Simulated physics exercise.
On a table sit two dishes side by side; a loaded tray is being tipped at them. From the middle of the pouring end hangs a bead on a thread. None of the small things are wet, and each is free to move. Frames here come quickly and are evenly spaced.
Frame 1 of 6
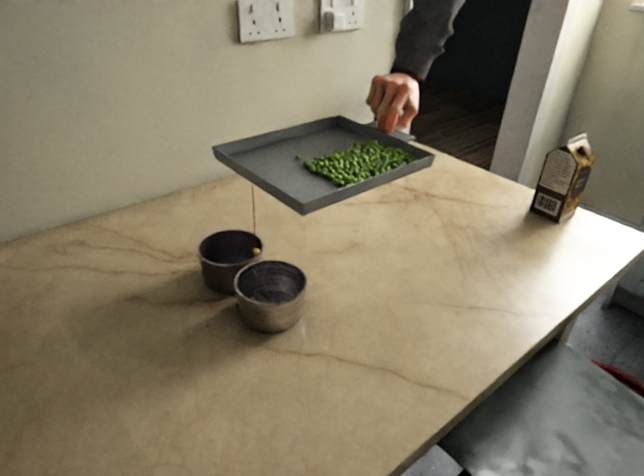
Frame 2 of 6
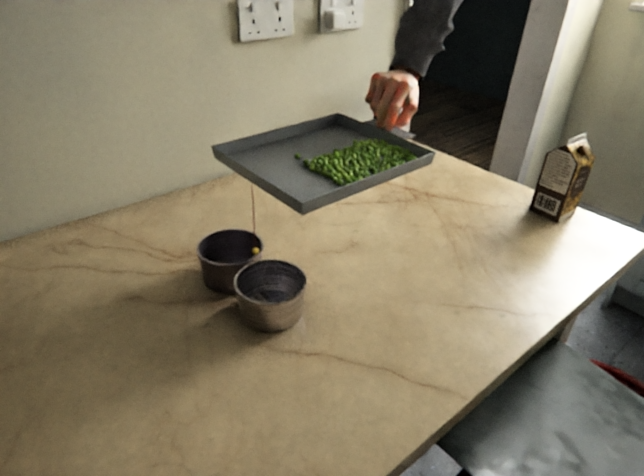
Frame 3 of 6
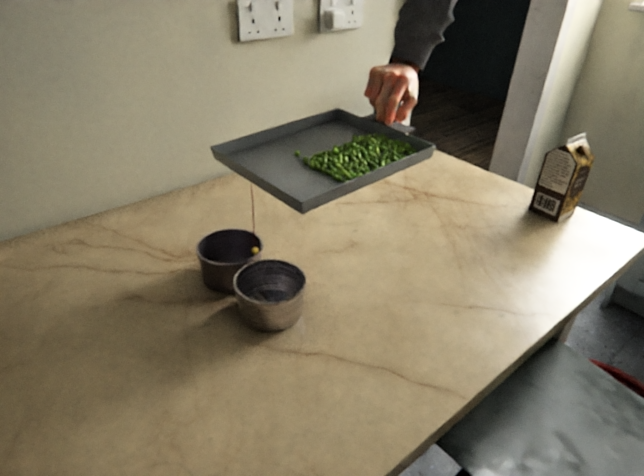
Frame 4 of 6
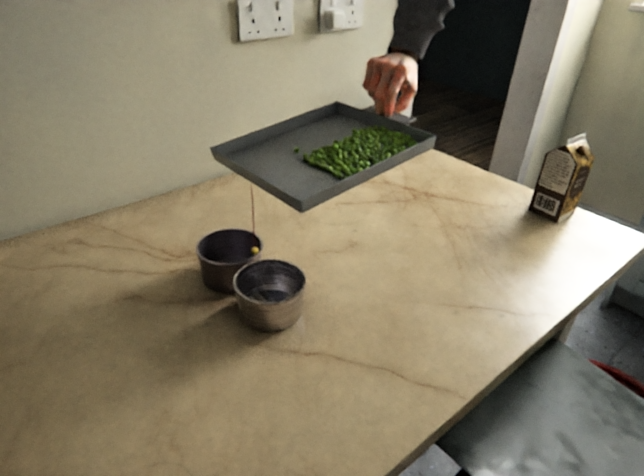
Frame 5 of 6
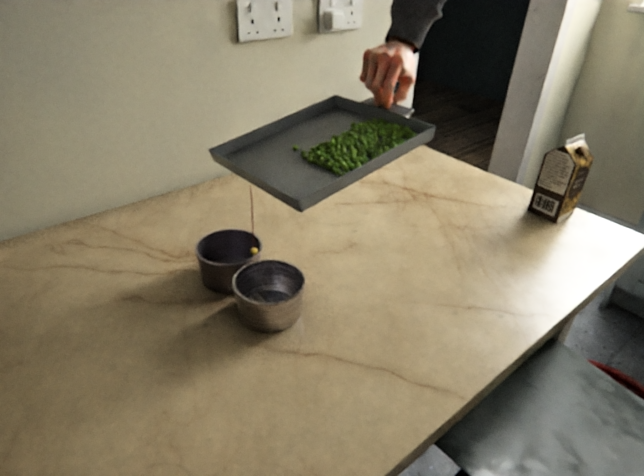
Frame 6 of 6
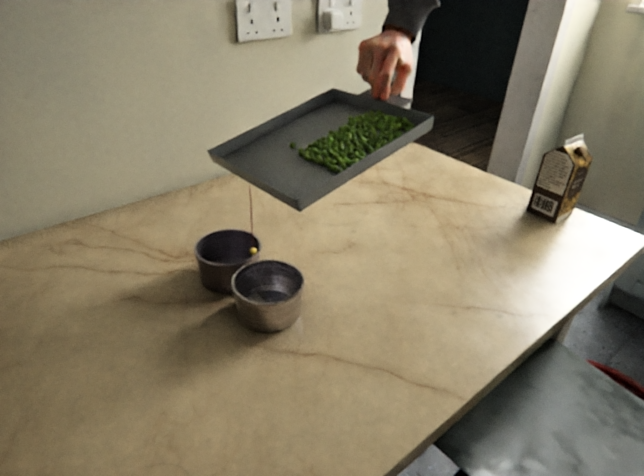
On a marbled tabletop, a hand holds a gray tray of green peas above two small dark dishes, a bead hanging from its near end, then gradually raises the handle end so the tray slants slightly toward the left.
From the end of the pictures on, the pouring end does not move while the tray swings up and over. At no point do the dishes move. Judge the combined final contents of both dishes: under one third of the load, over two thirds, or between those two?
Judged together: Between one third and two thirds.
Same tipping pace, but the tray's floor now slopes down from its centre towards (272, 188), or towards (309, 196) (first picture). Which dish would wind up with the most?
So, first the one on the right side, and second the one on the right side.
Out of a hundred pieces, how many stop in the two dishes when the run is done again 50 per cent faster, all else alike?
Estimated share: Some 50%.
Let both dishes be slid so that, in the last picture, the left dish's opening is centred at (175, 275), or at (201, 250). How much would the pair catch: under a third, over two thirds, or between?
For the first spot it's below one third, and for the next one it's over two thirds.
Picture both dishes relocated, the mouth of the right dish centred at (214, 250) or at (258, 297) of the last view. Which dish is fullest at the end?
Going by the two tries in order: The right-placed dish, then the left-placed dish.
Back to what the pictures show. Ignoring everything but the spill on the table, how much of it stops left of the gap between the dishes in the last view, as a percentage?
Left fraction: Around 100 per cent.
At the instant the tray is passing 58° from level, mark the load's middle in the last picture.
The middle of the pieces sits at roughly (248, 167).
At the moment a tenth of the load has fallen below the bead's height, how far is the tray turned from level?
About 100°.
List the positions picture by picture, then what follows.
The first frame shows corners of the pouring end at (214, 146) and (303, 202), level; middle of the load at (366, 162), dried peas; left dish at (204, 270); right dish at (242, 307); bead on its thread at (256, 252).
The second frame shows corners of the pouring end at (214, 146) and (303, 201), level; middle of the load at (366, 160).
The third frame shows corners of the pouring end at (213, 146) and (302, 200), tipped barely, lowest at the left corner; middle of the load at (366, 156).
The fourth frame shows corners of the pouring end at (212, 147) and (300, 199), tipped a little, lowest at the left corner; middle of the load at (366, 150).
The fifth frame shows corners of the pouring end at (211, 149) and (299, 199), tipped a little, lowest at the left corner; middle of the load at (364, 144).
The sixth frame shows corners of the pouring end at (210, 150) and (297, 198), tipped a little, lowest at the left corner; middle of the load at (362, 138); left dish at (201, 269); right dish at (239, 307).
Soon after the last picture, tray tipped steeply; nearly all on the tray; a stray few outside both; a stray few in the air.
A little later, tray tipped right over; most on the tray; a small part in the left dish; a stray few outside both; a small part in the air.
Later still, tray tipped past a quarter turn; a stray few in the right dish; about half in the left dish; about half outside both.
At rest, tray tipped past a quarter turn; a stray few in the right dish; about half in the left dish; about half outside both.
